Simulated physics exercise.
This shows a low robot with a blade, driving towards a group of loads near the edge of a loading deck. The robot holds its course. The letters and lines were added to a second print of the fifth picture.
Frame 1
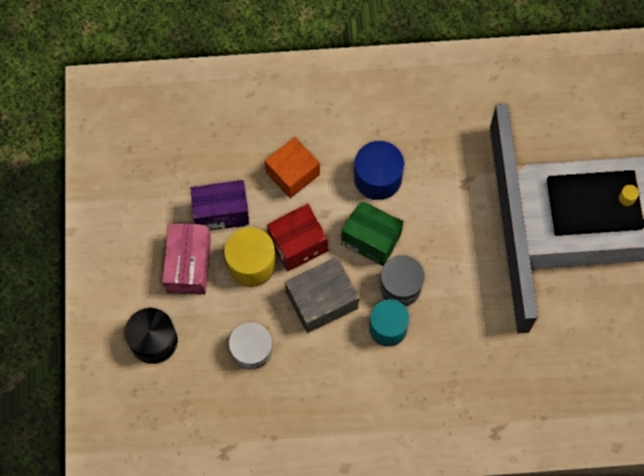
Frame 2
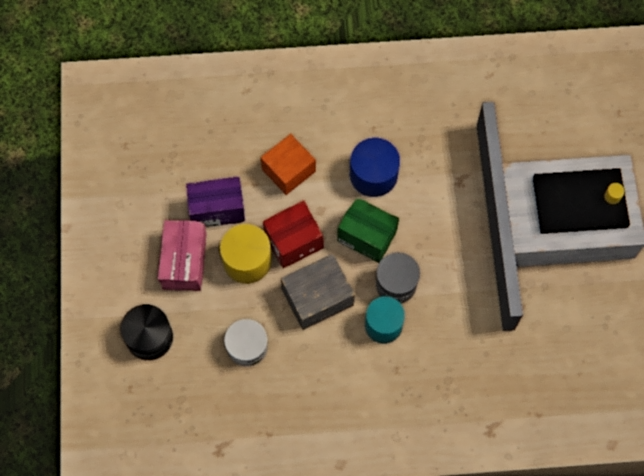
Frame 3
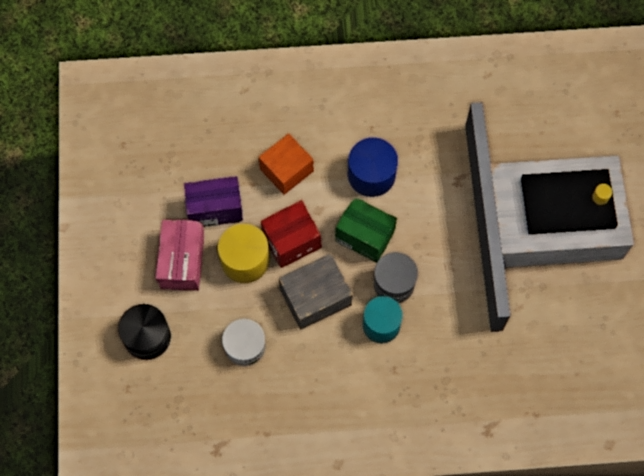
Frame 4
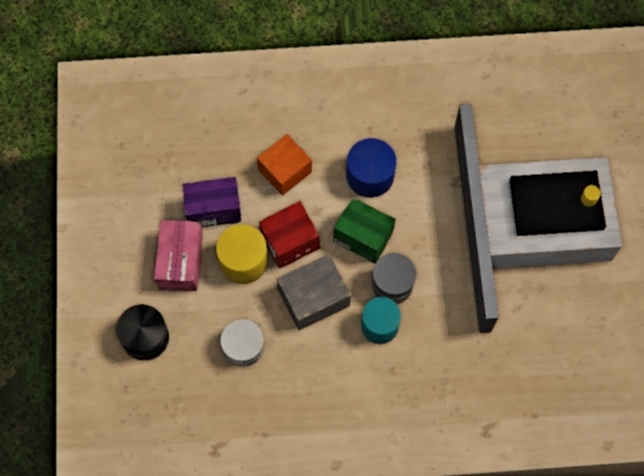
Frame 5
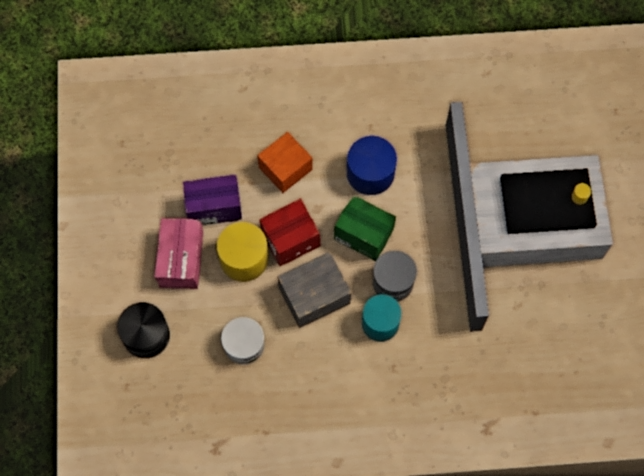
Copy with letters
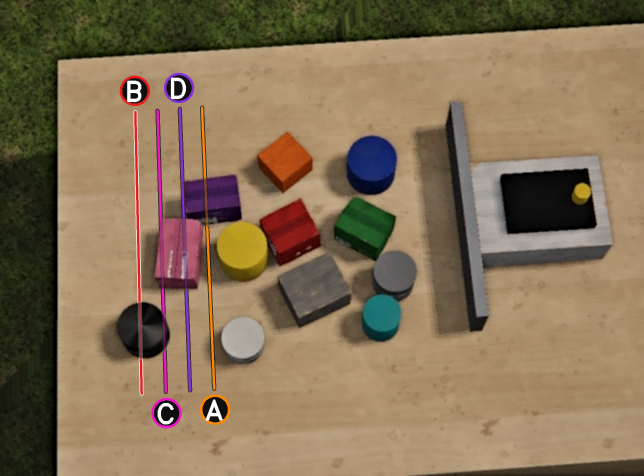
The footage shows a low robot with a wide grey blade moving slowly left across a wooden deck bordered by grass, drawing nearer to a cluster of colourful blocks and cylinders, which stay in place as the gap narrows.
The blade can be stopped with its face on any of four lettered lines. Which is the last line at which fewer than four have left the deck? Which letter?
As far as mark B.
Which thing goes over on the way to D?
The pink parcel.
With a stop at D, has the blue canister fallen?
By then, no.
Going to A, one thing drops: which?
The pink parcel goes over.
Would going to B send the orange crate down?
By then, no.
On the marked copy, A at (208, 242); B at (138, 247); C at (162, 245); D at (185, 244).
With B. Early on, robot (423, 209); orange crate (264, 162); turquoise canister (332, 324).
Further on, robot (305, 217); pink parcel (63, 254); yellow canister (106, 260).
At the end, robot (210, 223); yellow canister over the edge; pink parcel over the edge; two fallen.
As for the rest, A is within the limit but short; C is within the limit but short; D is within the limit but short.
